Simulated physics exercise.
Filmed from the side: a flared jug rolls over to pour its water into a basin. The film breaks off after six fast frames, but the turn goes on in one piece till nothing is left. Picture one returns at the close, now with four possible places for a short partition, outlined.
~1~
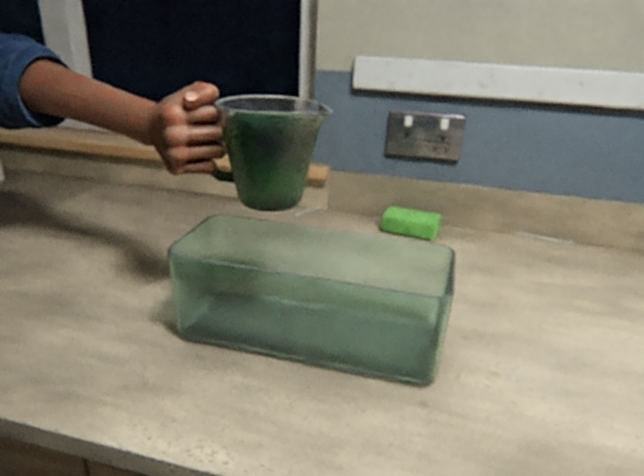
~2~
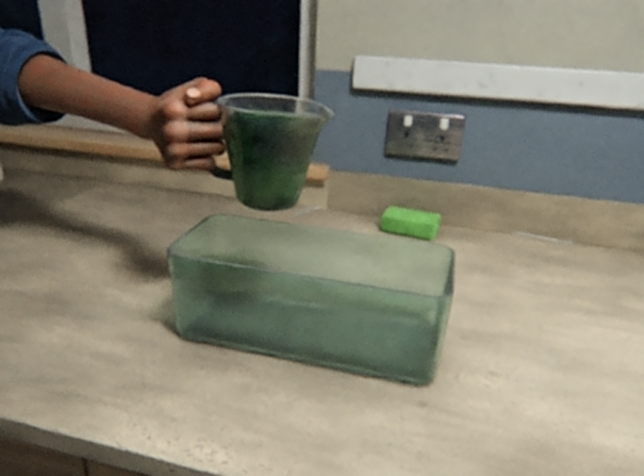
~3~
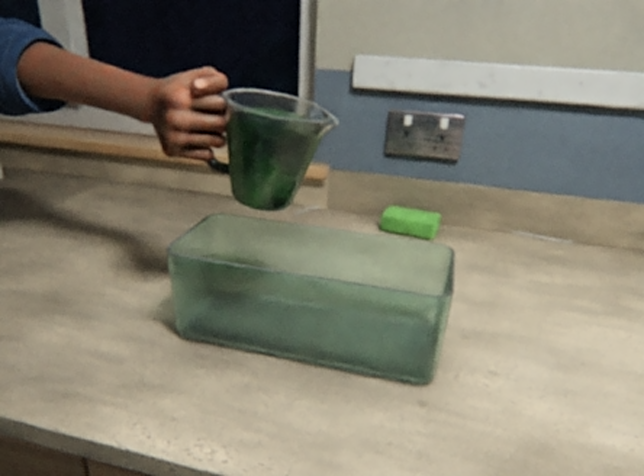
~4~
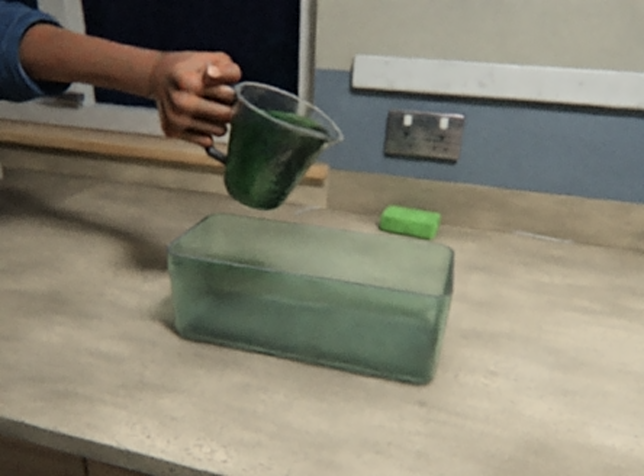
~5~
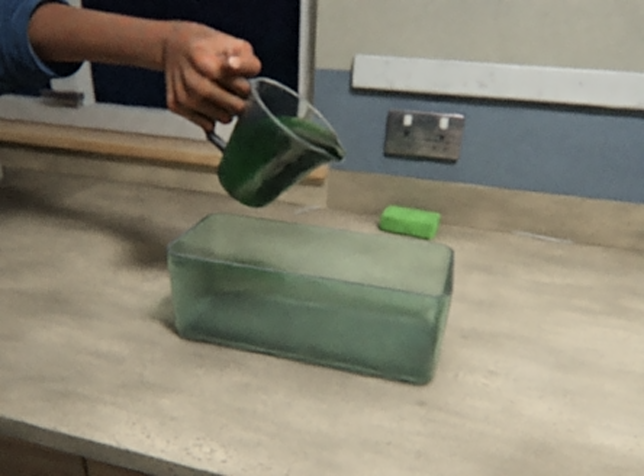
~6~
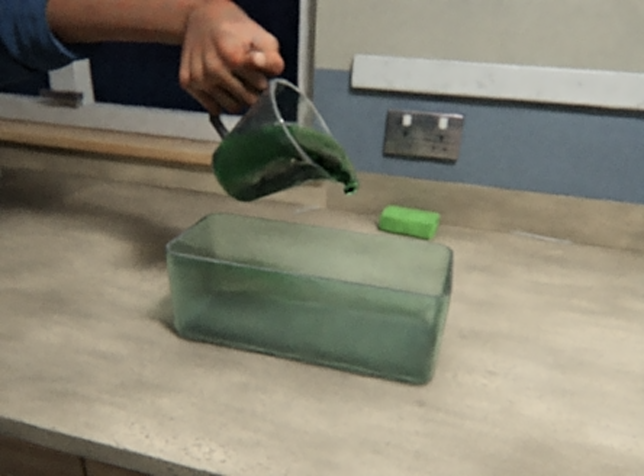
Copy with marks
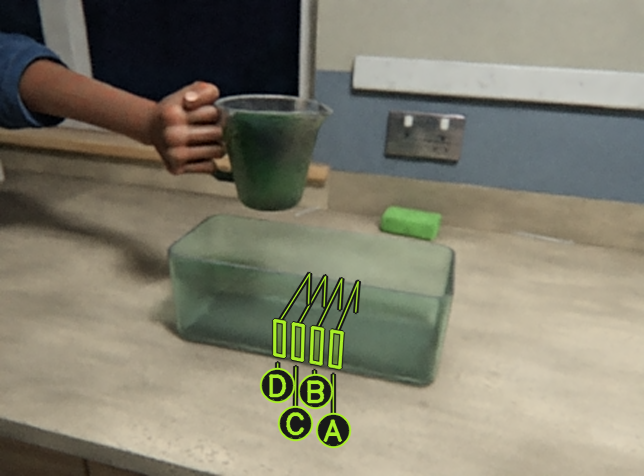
A clear flared jug of dark green water, held by a hand above a glass basin on a counter, tilted steadily to the right until the water began to run over its lip.
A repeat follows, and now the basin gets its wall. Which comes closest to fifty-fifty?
Use position A.
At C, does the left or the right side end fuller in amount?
The right side.
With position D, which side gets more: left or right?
The right side.
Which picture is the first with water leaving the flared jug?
Picture 5.
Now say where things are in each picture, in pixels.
The first picture shows upright, lip at (330, 112); basin from (180, 332) to (436, 383); nothing has left yet.
The second picture shows tipped about 3°, lip at (332, 115); nothing has left yet.
The third picture shows tipped about 10°, lip at (337, 123); nothing has left yet.
The fourth picture shows tipped about 22°, lip at (341, 139); nothing has left yet.
The fifth picture shows tipped about 37°, lip at (343, 159); water is over the lip, down to (343, 159).
The sixth picture shows tipped about 53°, lip at (338, 180); water is over the lip, down to (351, 191).
In lime, A at (333, 374); B at (314, 370); C at (295, 366); D at (277, 363).
With A, about 48 % ends left of the wall and 48 % right of it; 4 % is lost outside.
With B, about 14 % ends left of the wall and 82 % right of it; 4 % is lost outside.
With C, about 5 % ends left of the wall and 91 % right of it; 4 % is lost outside.
With D, about 5 % ends left of the wall and 92 % right of it; 3 % is lost outside.
